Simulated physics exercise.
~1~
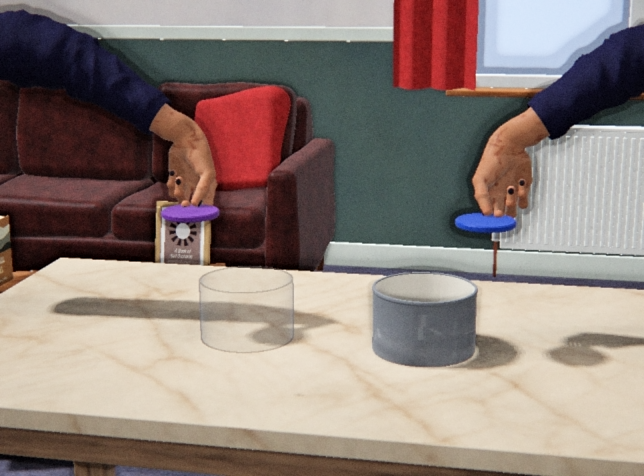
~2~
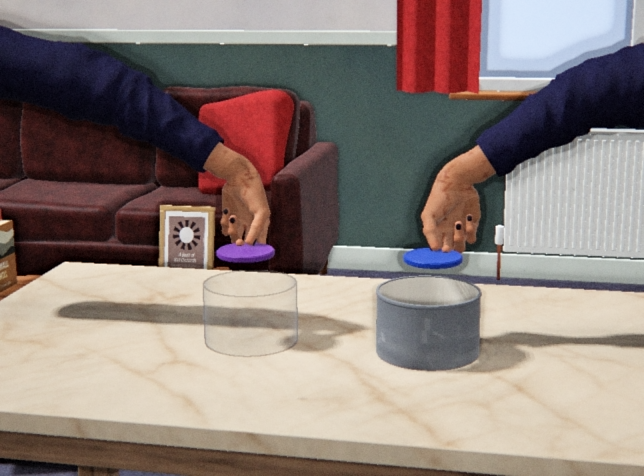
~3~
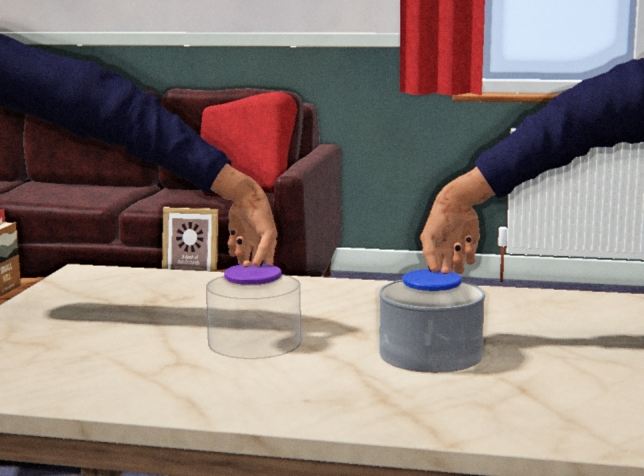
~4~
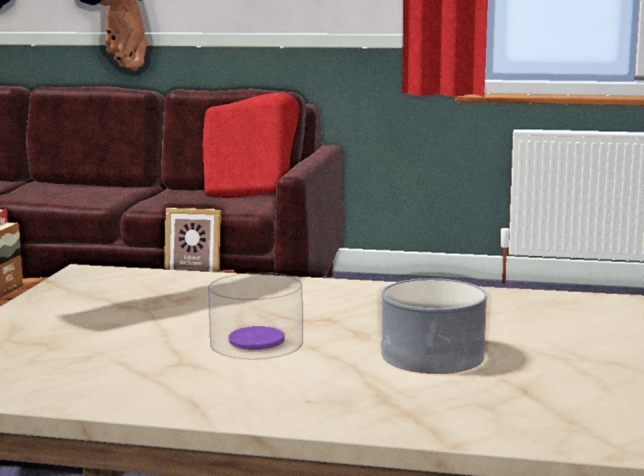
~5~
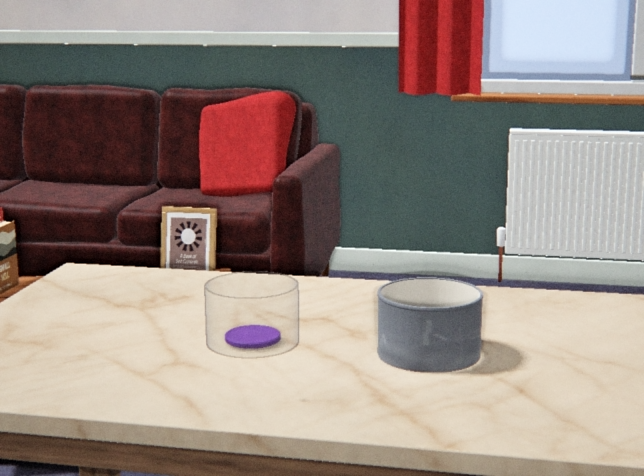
The video shows two hands lowering a purple disc onto a clear glass and a blue disc onto a gray pot on a marble-patterned table, then withdrawing. The purple disc ends at the bottom of the glass, while the blue one drops out of sight into the pot.
